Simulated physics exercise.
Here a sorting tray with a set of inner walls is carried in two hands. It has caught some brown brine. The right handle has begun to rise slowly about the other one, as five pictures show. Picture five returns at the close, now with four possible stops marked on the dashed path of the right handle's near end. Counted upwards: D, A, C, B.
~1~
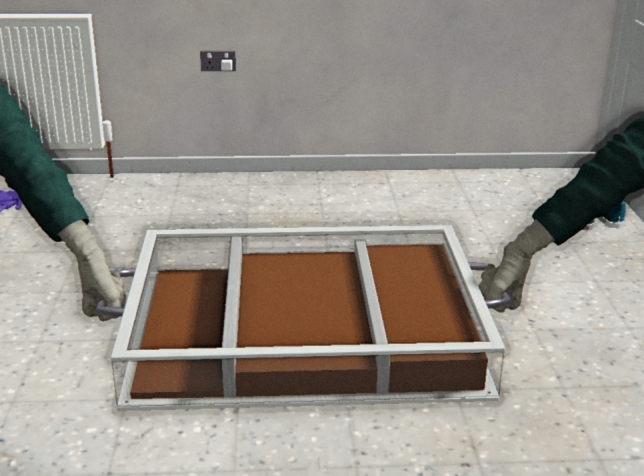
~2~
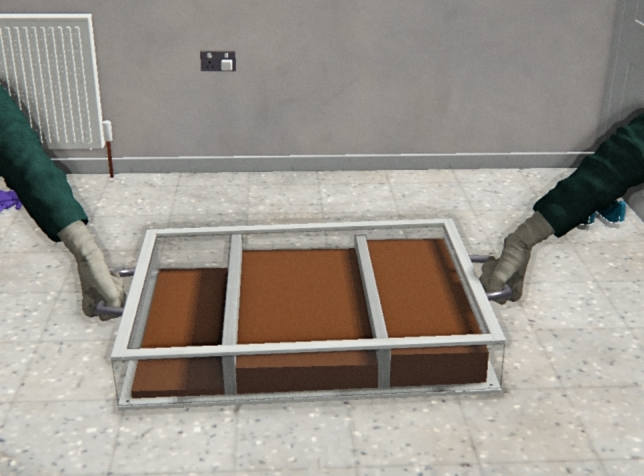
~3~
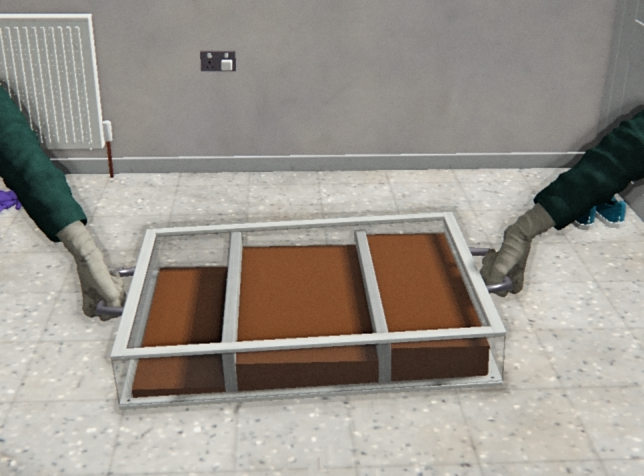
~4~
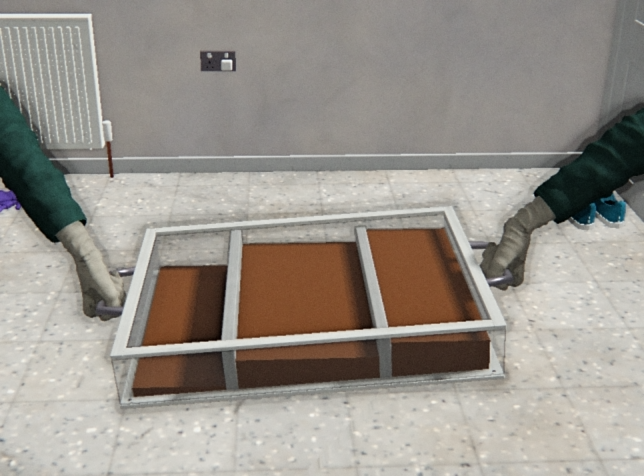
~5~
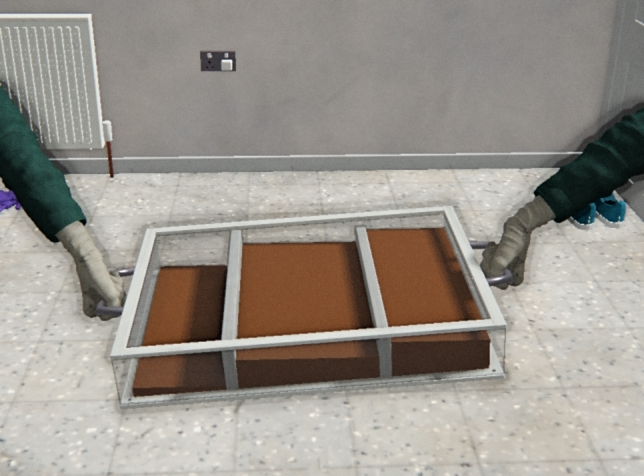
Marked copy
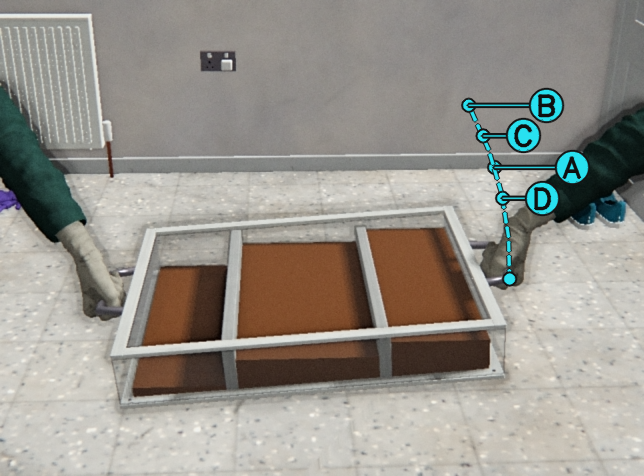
Two gloved hands hold a partitioned tray of brown liquid and slightly raise its right side.
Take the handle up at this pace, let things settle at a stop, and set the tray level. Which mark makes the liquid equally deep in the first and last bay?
A.
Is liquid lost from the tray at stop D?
No, all stays in.
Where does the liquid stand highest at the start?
That is the right bay.
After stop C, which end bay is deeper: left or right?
The left one.
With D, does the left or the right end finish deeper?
The right end bay.
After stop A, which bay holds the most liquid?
It is the middle one.
On the marked copy, A at (494, 167); B at (468, 105); C at (483, 135); D at (502, 198).
With A, the two end bays stand about equally deep; nothing spills.
With B, the left end bay stands much deeper than the other; about 18 % goes over the rim.
With C, the left end bay stands much deeper than the other; about 2 % goes over the rim.
With D, the right end bay stands much deeper than the other; nothing spills.
